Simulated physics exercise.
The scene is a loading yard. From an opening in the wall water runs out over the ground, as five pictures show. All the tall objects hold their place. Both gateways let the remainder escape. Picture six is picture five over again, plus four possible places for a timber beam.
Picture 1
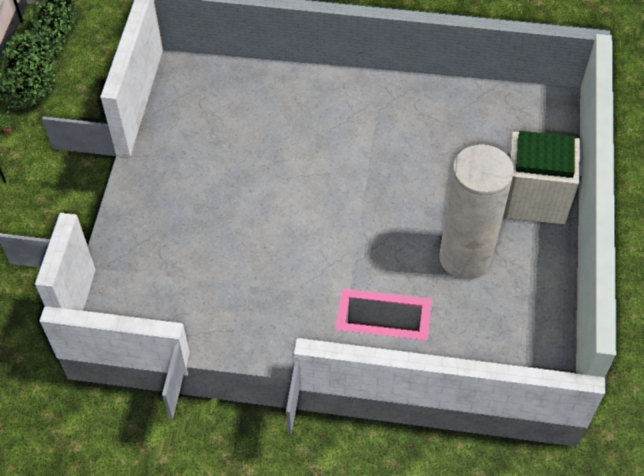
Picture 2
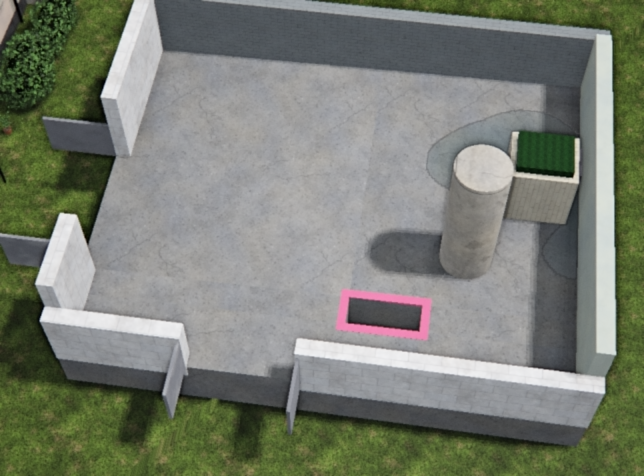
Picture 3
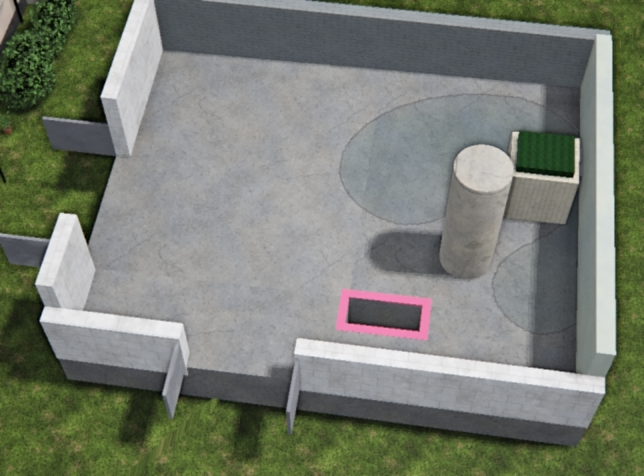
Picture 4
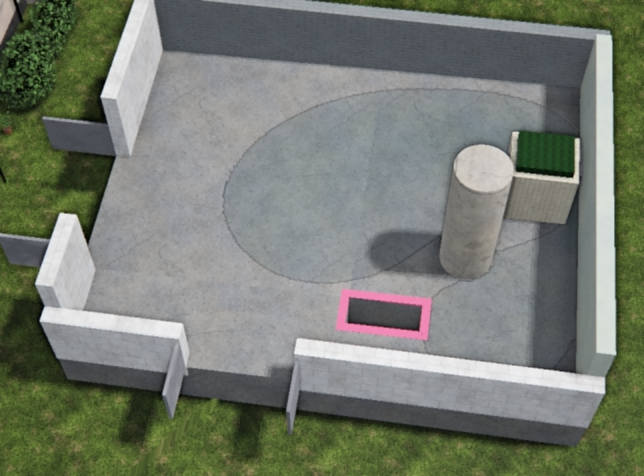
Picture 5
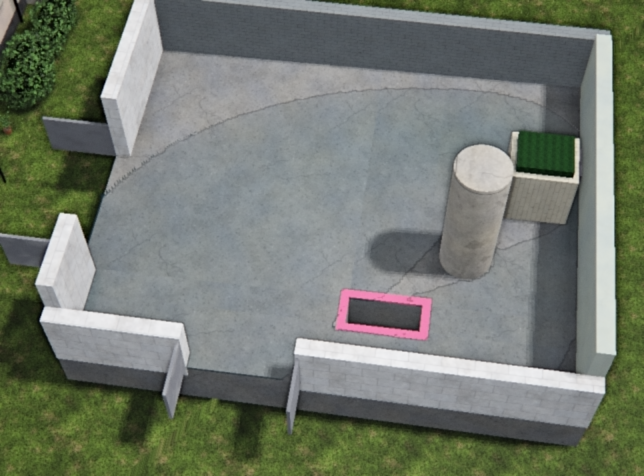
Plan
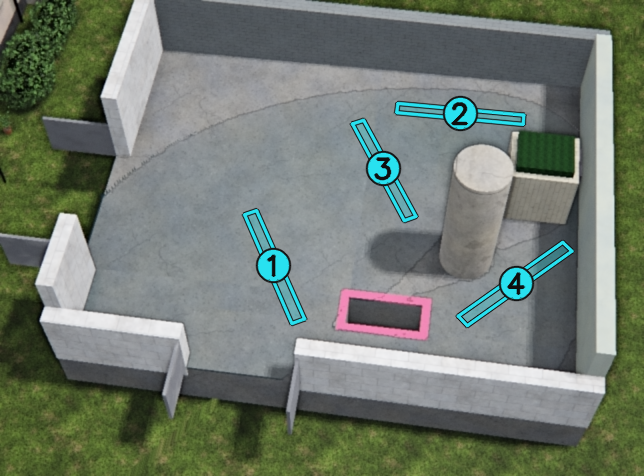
The clip opens on a walled grey yard with a pale column, a green-topped block and a pink-edged drain, its floor looking almost entirely dry. Water emerges around the block, spreads leftward behind the column and along the right wall, then covers most of the floor and reaches the drain.
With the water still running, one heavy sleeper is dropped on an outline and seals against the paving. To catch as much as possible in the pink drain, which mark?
3 beats the others.
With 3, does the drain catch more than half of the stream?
No.
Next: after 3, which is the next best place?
Here it is place 1.
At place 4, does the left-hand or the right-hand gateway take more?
More leaves on the left.
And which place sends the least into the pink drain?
2 it is.
On the marked copy, 1 from (250, 212) to (298, 321); 2 from (397, 108) to (523, 119); 3 from (358, 122) to (410, 218); 4 from (462, 320) to (567, 246).
With 1, about 19 % of the stream runs into the pink drain, about 81 % out by the gates.
With 2, about 6 % of the stream runs into the pink drain, about 94 % out by the gates.
With 3, about 31 % of the stream runs into the pink drain, about 67 % out by the gates.
With 4, about 9 % of the stream runs into the pink drain, about 91 % out by the gates.
